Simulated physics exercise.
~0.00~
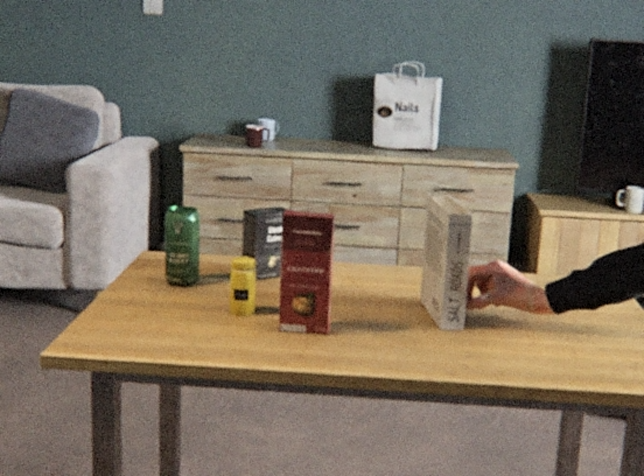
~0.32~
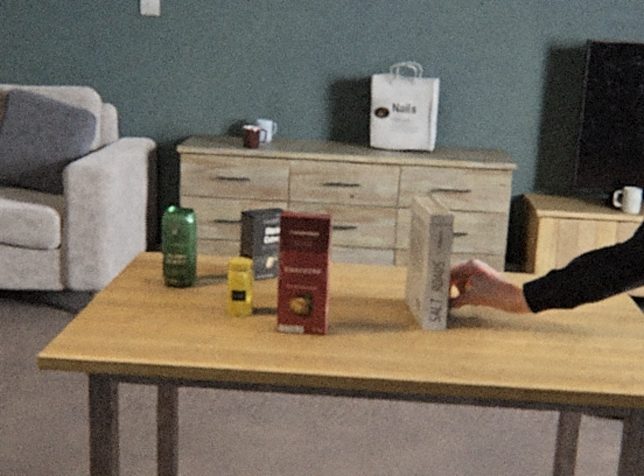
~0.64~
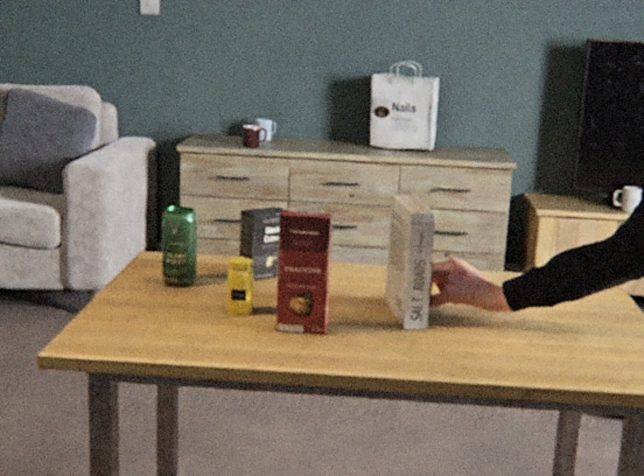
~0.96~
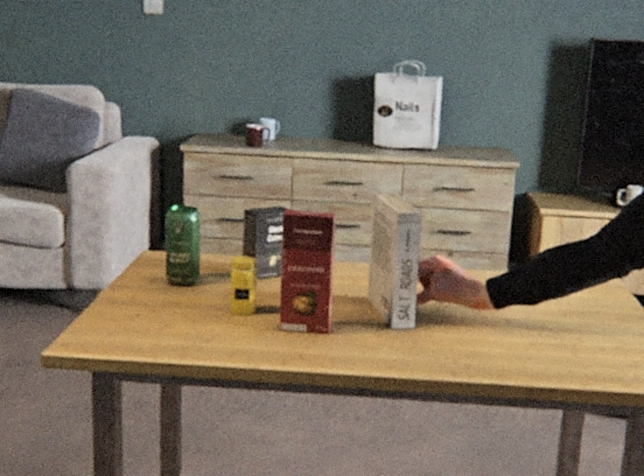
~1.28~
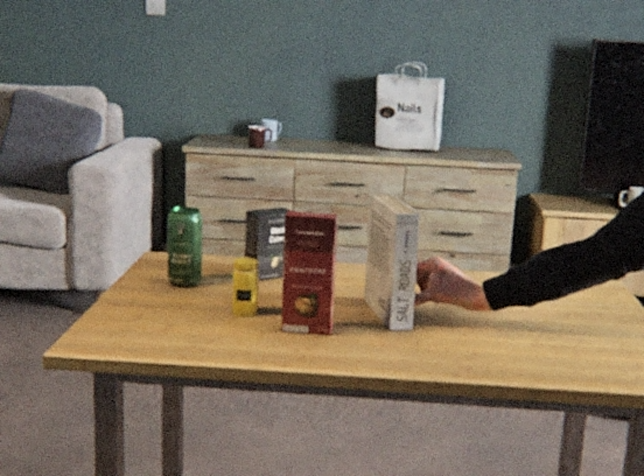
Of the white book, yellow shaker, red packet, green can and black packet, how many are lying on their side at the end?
None of them are lying on their side at the end, as all five are still standing upright on the table.
In this clip, a hand reaches in from the right and slides an upright white book a short way left across a wooden table, toward a red packet, a yellow shaker, a black packet and a green can. The book ends still standing, with the hand against it.
